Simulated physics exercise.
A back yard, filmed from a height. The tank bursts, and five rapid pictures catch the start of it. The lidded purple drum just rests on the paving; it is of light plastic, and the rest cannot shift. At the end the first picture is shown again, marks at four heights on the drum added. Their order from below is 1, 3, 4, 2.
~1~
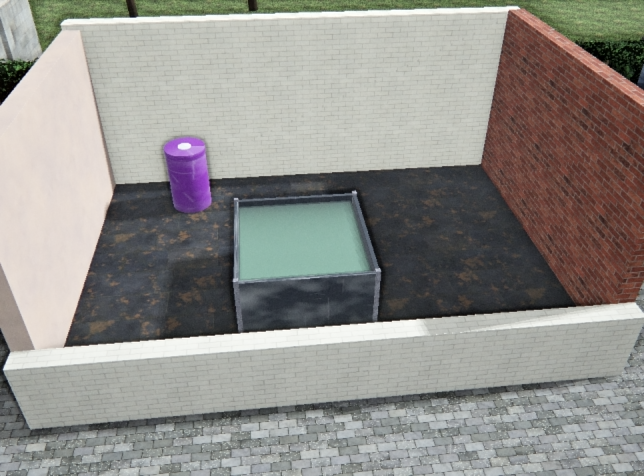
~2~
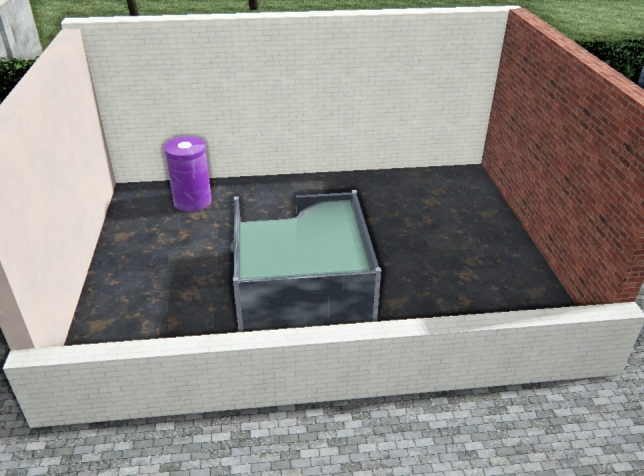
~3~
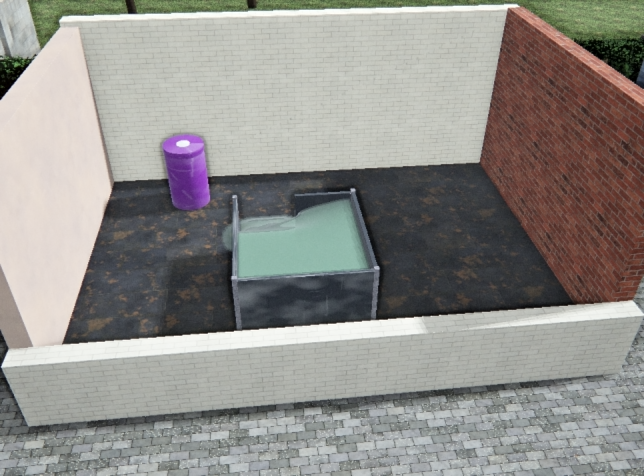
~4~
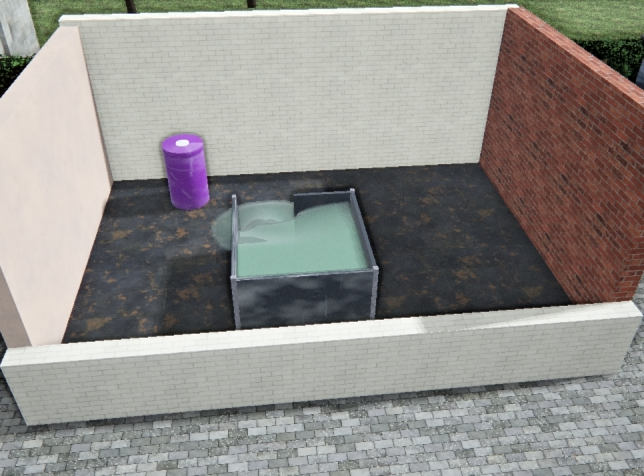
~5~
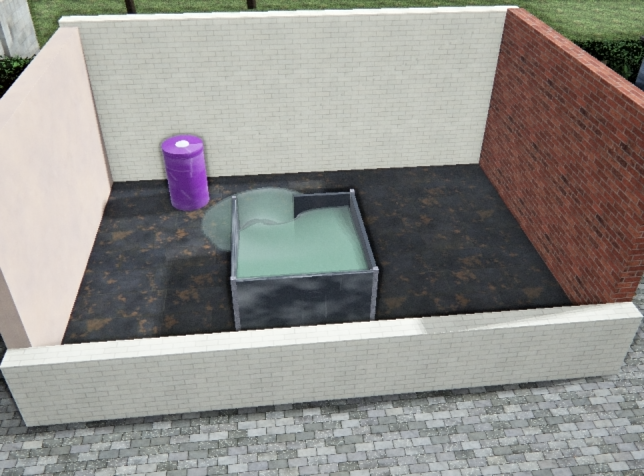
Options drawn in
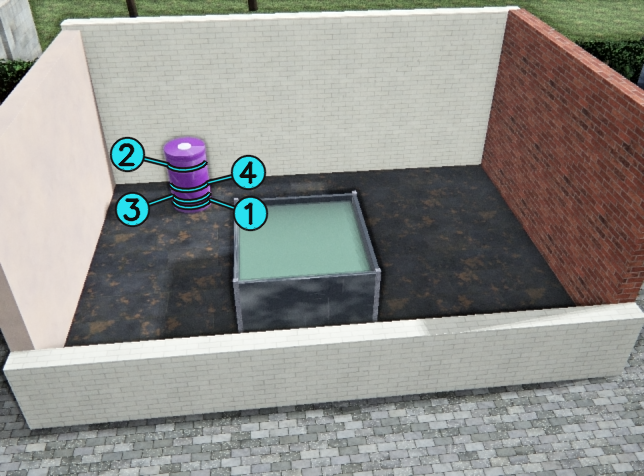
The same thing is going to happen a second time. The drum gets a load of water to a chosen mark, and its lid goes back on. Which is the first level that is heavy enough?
The answer is level 4.
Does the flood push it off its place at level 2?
No, that is safe.
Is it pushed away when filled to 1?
Yes, that goes wrong.
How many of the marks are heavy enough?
Two of them.
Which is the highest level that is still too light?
That is level 3.
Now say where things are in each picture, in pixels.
Lid of the purple drum at (184, 146); tank full, its middle at (301, 239), in the first picture.
Water covers 2 % of the ground, mostly out of sight from here, in the second picture.
Water covers 3 % of the ground, mostly out of sight from here, in the third picture.
In the fourth picture, 6 % of the ground under water, its edge towards the drum at (219, 221).
Lid of the purple drum at (182, 144); 9 % of the ground under water, its edge towards the drum at (215, 209), in the fifth picture.
In cyan, 1 at (191, 207); 2 at (185, 169); 3 at (190, 201); 4 at (188, 190); from the bottom up 1, 3, 4, 2.
If 1 is chosen, it is pushed about 4 times its own width away.
If 2 is chosen, it does not move.
If 3 is chosen, it is pushed about twice its own width away.
If 4 is chosen, it does not move.
